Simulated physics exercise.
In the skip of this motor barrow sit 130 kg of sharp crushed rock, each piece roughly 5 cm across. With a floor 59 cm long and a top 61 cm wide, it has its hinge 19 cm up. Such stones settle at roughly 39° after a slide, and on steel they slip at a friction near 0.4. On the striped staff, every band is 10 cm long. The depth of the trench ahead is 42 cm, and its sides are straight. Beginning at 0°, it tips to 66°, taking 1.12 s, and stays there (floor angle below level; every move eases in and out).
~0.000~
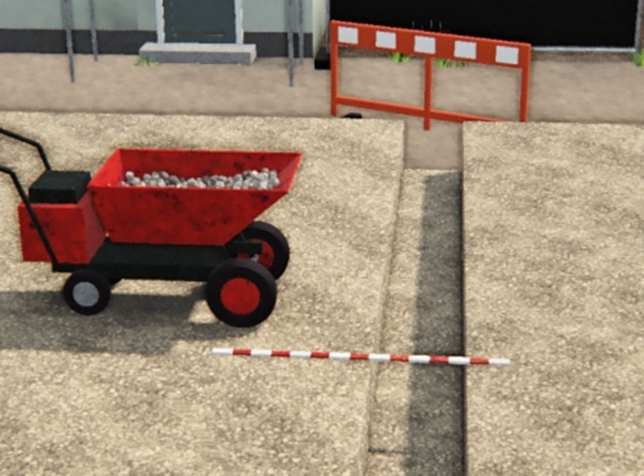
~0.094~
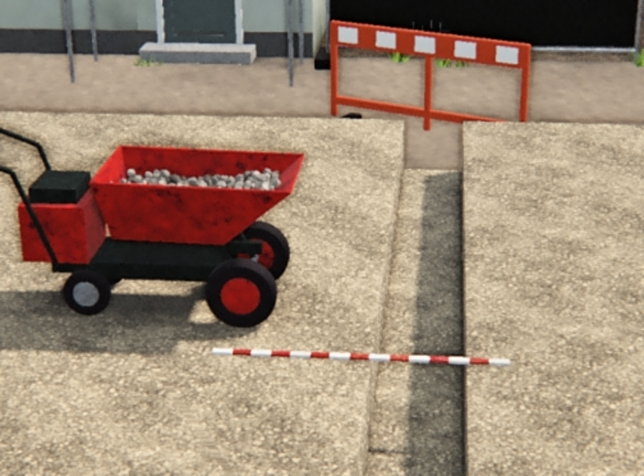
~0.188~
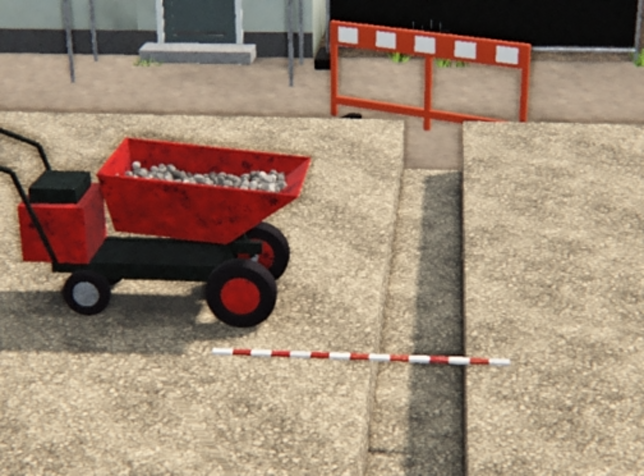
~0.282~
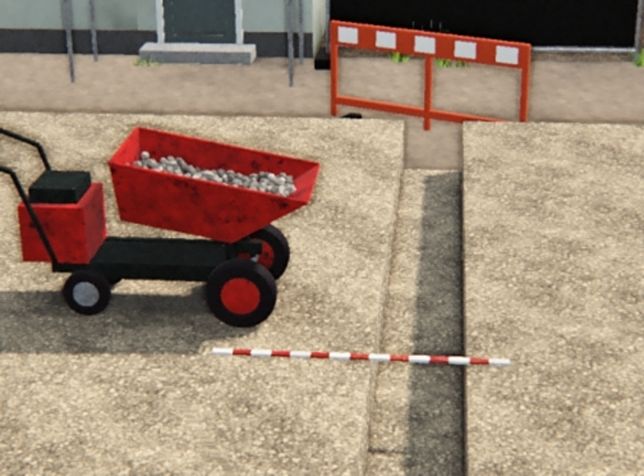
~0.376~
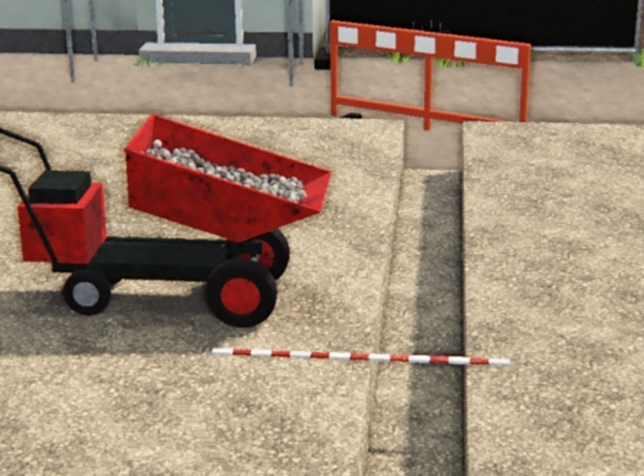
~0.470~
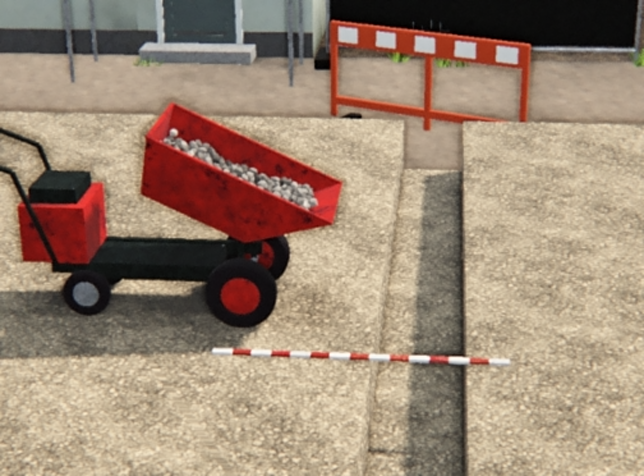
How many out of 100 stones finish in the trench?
About 100 of them.
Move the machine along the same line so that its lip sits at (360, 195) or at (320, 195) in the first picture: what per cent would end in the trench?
The first start gives about 60 per cent, the second about 100.
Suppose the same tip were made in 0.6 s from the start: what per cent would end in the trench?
That works out at about 100 in a hundred.
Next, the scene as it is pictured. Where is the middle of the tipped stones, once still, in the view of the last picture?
About (422, 365).
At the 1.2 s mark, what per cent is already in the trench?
At that moment: Approx. 15 %.
After 0.8 s the floor is at 56°; 100 % in the skip; the foremost stones are at (348, 250).
After 1.2 s the floor is at 66°; 82 % in the skip, 1 % short of the trench, 17 % in the trench; the foremost stones are at (417, 335).
After 1.6 s the floor is at 66°; 34 % in the skip, 2 % short of the trench, 64 % in the trench; the foremost stones are at (460, 368).
After 3.5 s the floor is at 66°; 0 % in the skip, 100 % in the trench; the foremost stones are at (460, 380).
